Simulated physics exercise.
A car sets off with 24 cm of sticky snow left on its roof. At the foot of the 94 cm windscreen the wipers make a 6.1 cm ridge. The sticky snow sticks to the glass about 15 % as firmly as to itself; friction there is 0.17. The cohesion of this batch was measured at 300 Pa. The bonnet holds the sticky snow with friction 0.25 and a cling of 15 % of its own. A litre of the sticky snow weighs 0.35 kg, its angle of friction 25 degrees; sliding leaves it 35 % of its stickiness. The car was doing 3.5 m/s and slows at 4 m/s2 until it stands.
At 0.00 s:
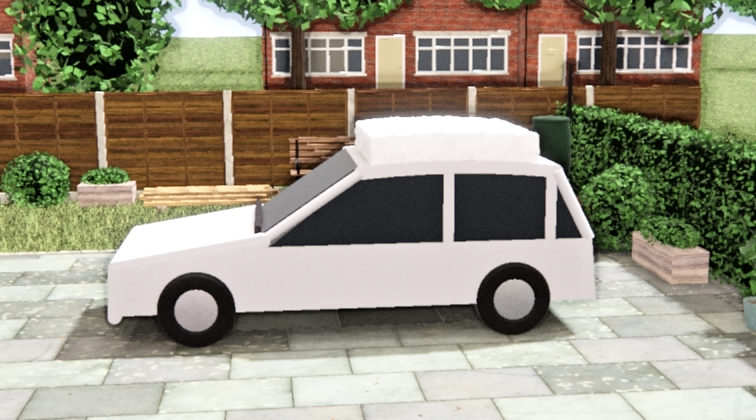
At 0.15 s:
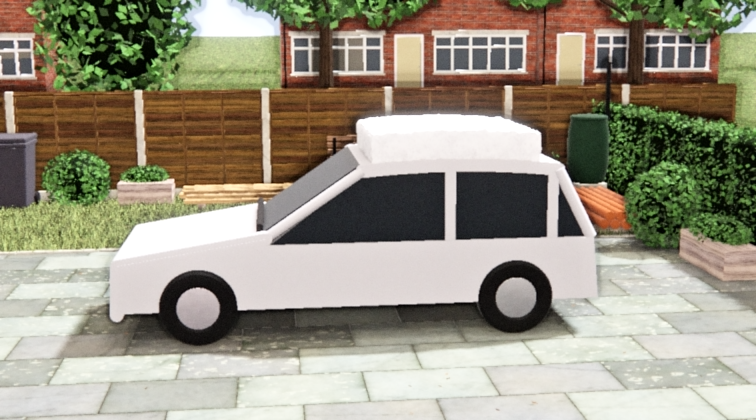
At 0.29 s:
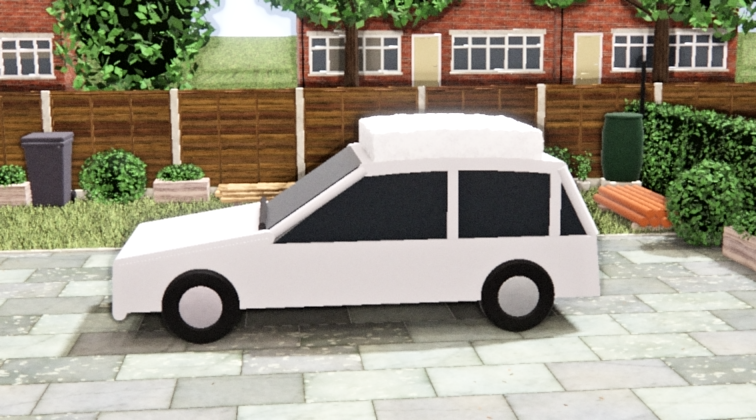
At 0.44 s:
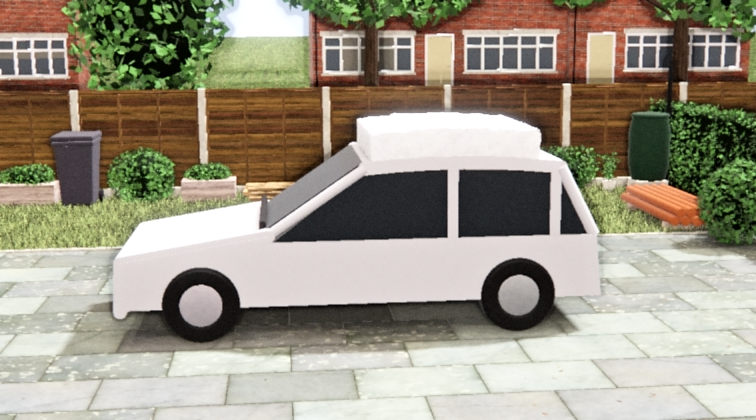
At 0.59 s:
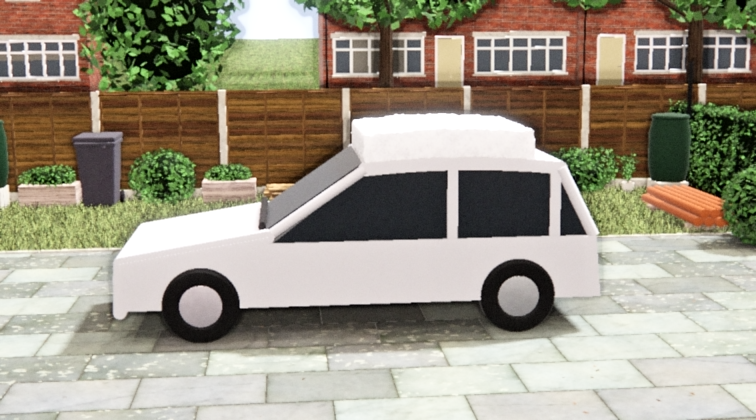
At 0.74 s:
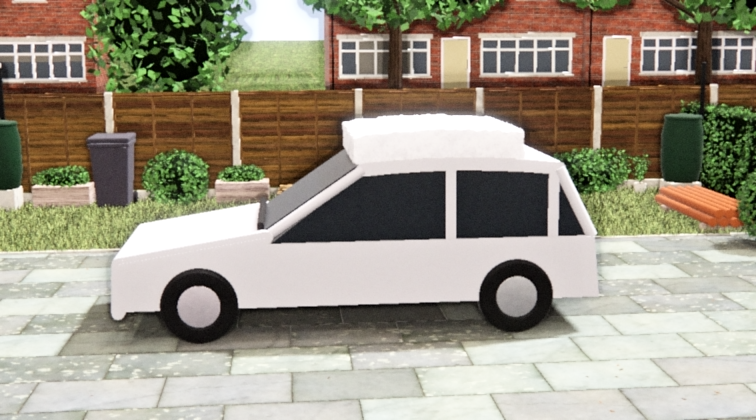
On a paved street, a white car drives left and its roof snow slides slightly forward.
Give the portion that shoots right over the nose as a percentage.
Close to 6 per cent.
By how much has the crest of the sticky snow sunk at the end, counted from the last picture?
About 0 cm.
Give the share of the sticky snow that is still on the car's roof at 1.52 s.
Near 70 %.
By 1.10 s, 77 % of the snow is on the roof, 23 % on the glass, none on the bonnet and none has gone off the nose.
By 1.52 s, 69 % of the snow is on the roof, 20 % on the glass, 11 % on the bonnet and none has gone off the nose.
By 1.95 s, 69 % of the snow is on the roof, 8 % on the glass, 21 % on the bonnet and 3 % has gone off the nose.
By 2.38 s, 69 % of the snow is on the roof, 8 % on the glass, 18 % on the bonnet and 6 % has gone off the nose.
By 2.80 s, at the end, 69 % of the snow is on the roof, 8 % on the glass, 17 % on the bonnet and 6 % has gone off the nose.
